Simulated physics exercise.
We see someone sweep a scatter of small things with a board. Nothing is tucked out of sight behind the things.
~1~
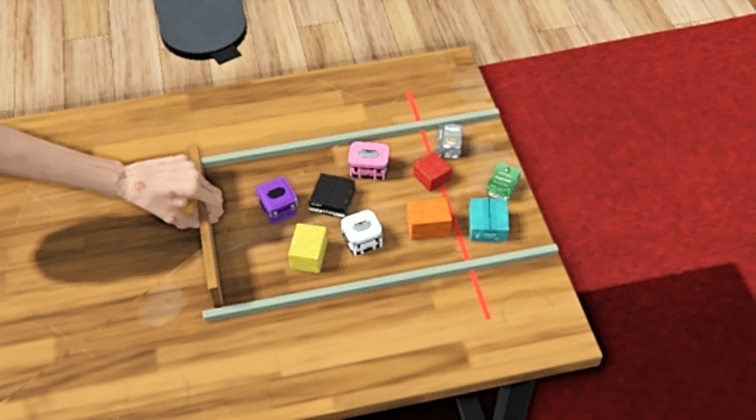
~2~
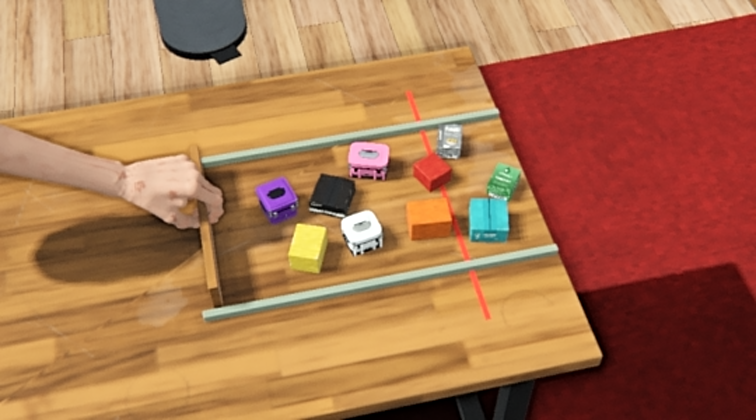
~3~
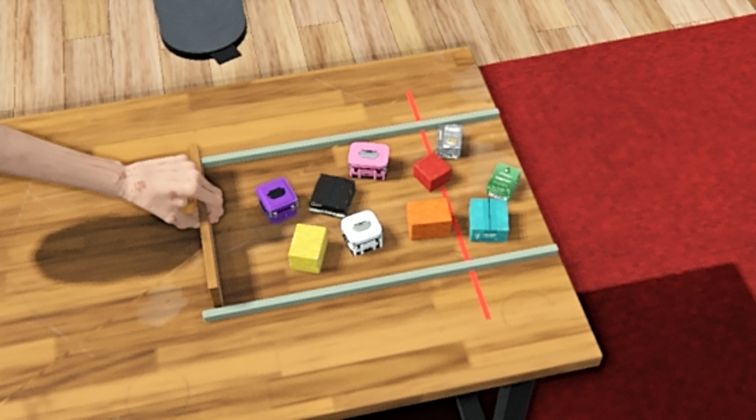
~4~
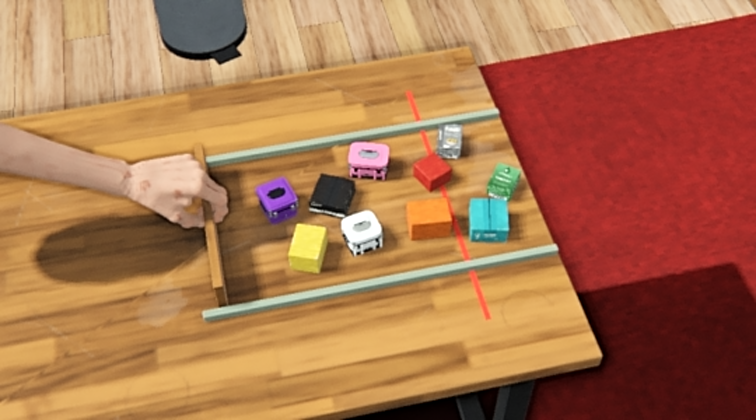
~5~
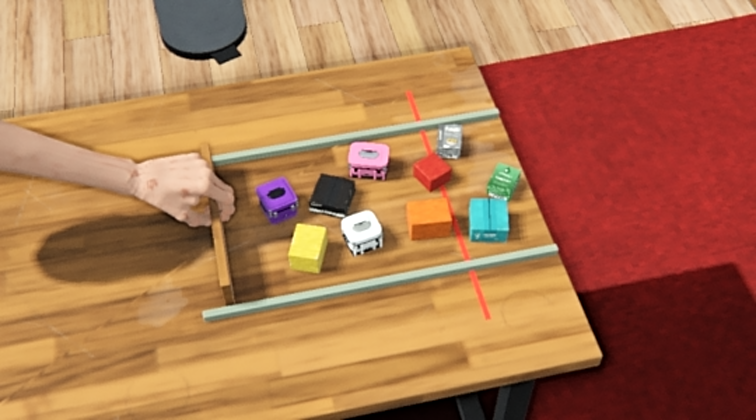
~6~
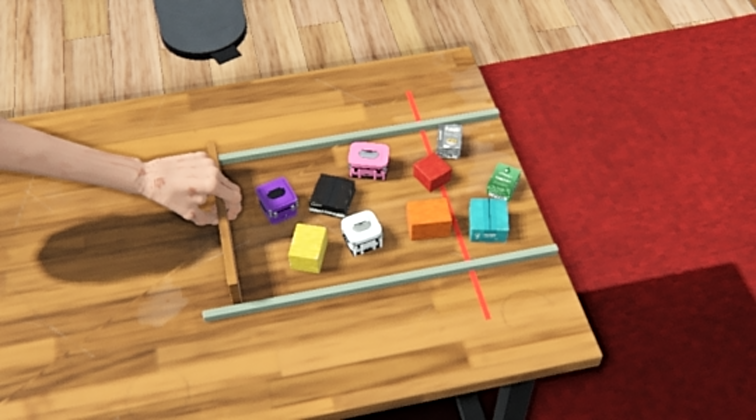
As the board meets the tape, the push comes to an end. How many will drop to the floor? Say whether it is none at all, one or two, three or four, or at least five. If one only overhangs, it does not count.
Most likely one of them, or two, will slide off.
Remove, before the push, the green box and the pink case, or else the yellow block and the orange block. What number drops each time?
First 1, then 0.
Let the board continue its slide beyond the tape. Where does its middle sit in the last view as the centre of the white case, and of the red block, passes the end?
I reckon its middle sits around (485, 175) and then around (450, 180).
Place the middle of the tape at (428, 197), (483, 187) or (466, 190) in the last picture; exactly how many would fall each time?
1, 6, 4.
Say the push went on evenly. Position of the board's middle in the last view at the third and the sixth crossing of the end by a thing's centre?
At (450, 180) for the third, at (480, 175) for the sixth.
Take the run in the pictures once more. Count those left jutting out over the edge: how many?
Overhanging: 2.
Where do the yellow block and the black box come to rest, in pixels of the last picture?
(469, 215) and (488, 172).
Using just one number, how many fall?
2.
Early on, none off yet; green box at rest near (504, 182); turquoise box at rest near (489, 220); grey box at rest near (449, 141).
Finally, the number that fall off is one or two; lost, turquoise box and green box.
